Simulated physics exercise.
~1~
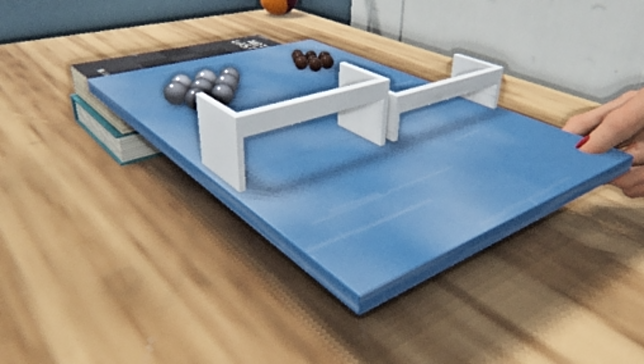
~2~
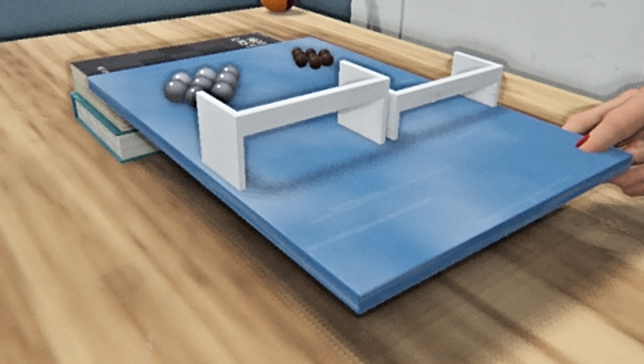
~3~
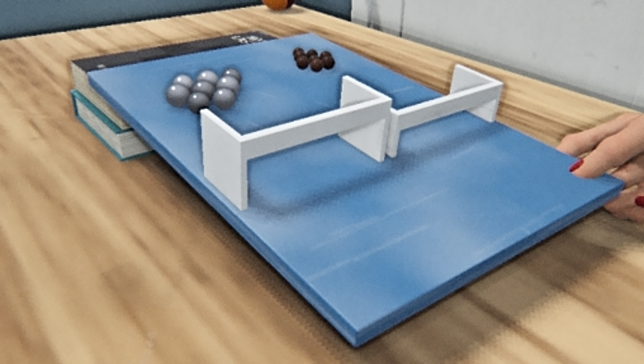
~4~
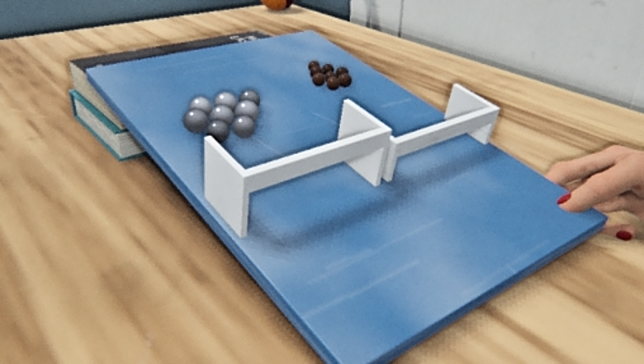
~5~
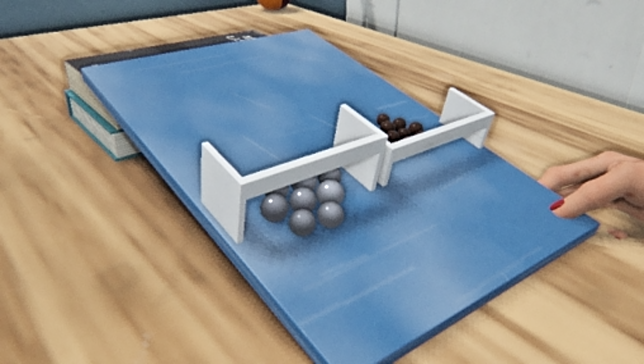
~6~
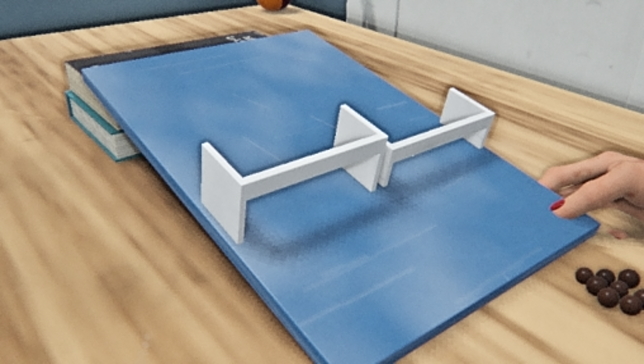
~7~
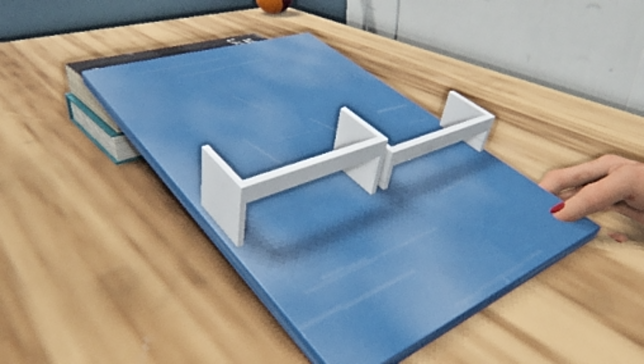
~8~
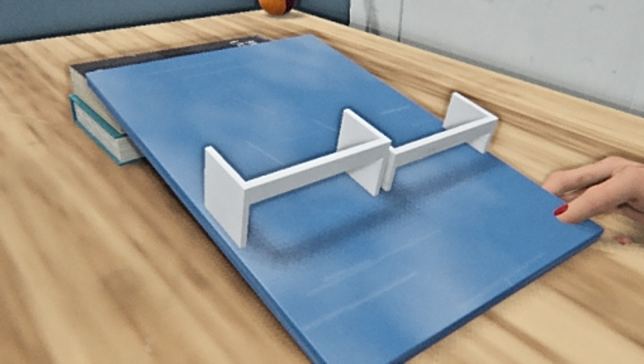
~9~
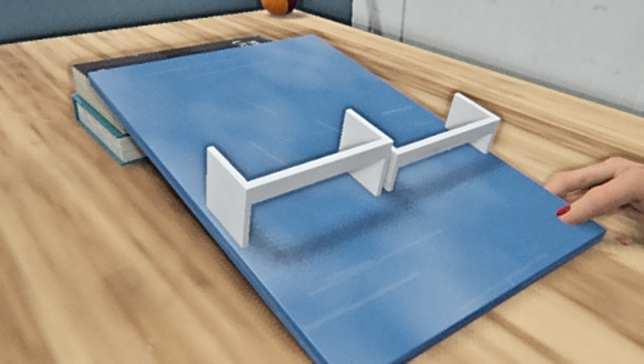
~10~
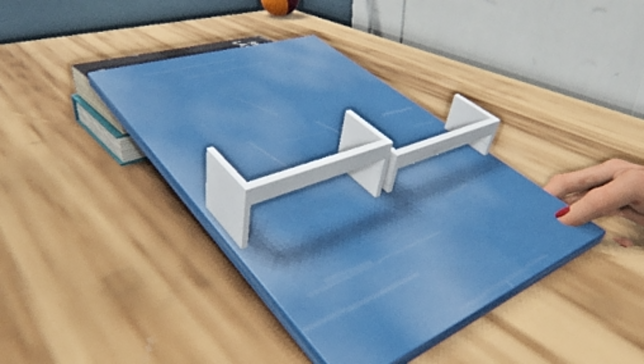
A blue board tilts down under a hand, and two groups of balls roll beneath white gates and off.
